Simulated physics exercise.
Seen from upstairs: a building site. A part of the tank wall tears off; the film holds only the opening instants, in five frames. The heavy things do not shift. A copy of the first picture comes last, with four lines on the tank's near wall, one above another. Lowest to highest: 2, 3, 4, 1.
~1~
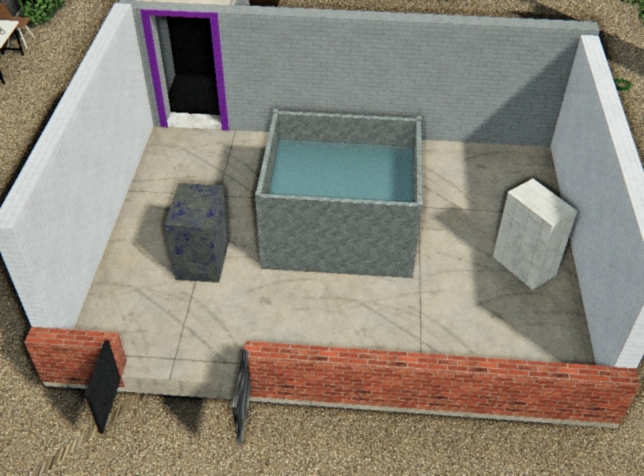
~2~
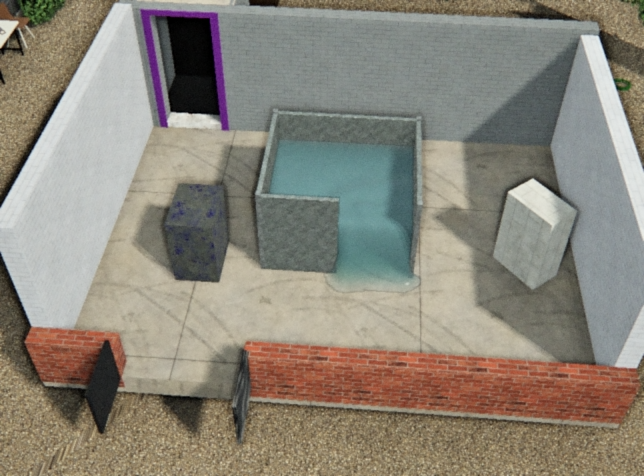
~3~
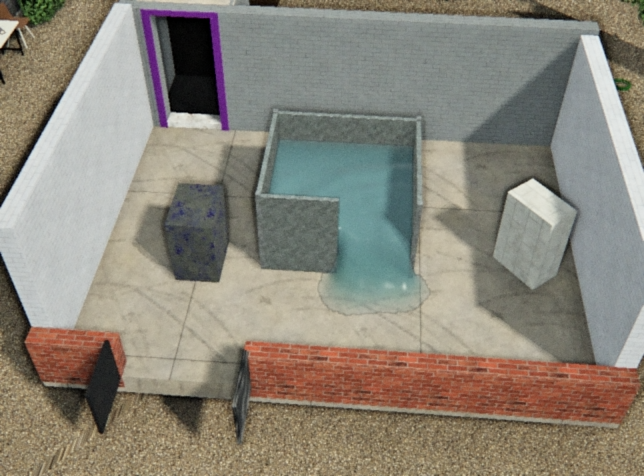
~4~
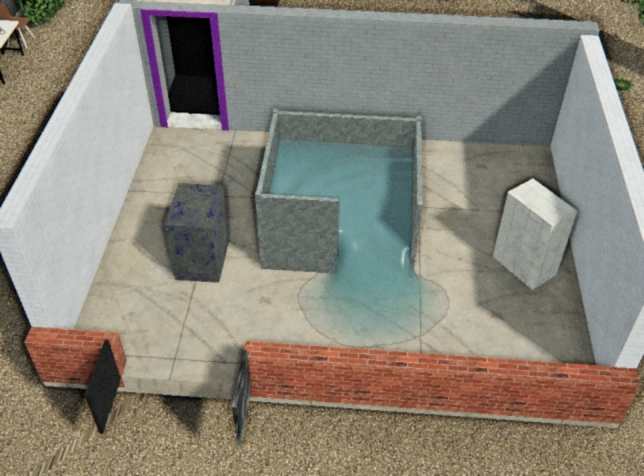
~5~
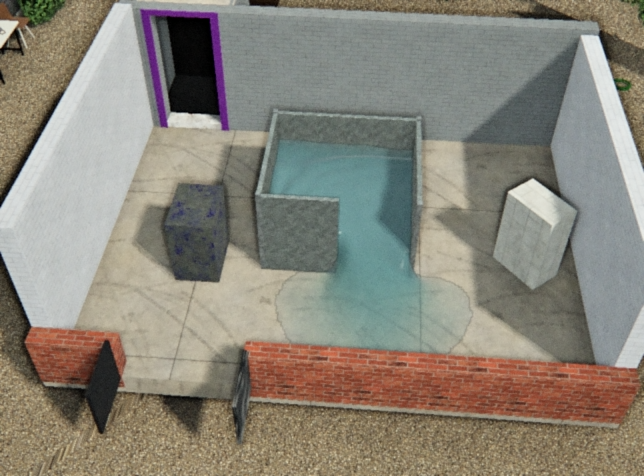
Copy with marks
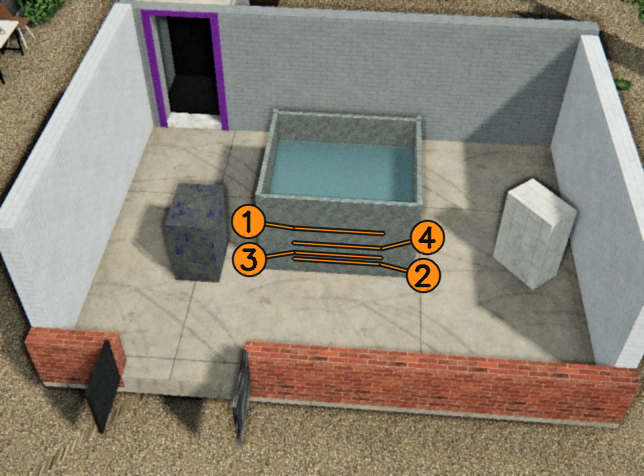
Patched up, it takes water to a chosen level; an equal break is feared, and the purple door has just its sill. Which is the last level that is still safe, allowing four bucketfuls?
1 will do.
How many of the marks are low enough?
All of them.
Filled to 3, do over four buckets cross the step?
No, that is safe.
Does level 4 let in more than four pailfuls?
No, not at all.
On the marked copy, 1 at (338, 230); 2 at (337, 261); 3 at (337, 255); 4 at (337, 245); from the bottom up 2, 3, 4, 1.
With 1, a splash gets over, under a bucket.
With 2, nothing gets over.
With 3, nothing gets over.
With 4, nothing gets over.
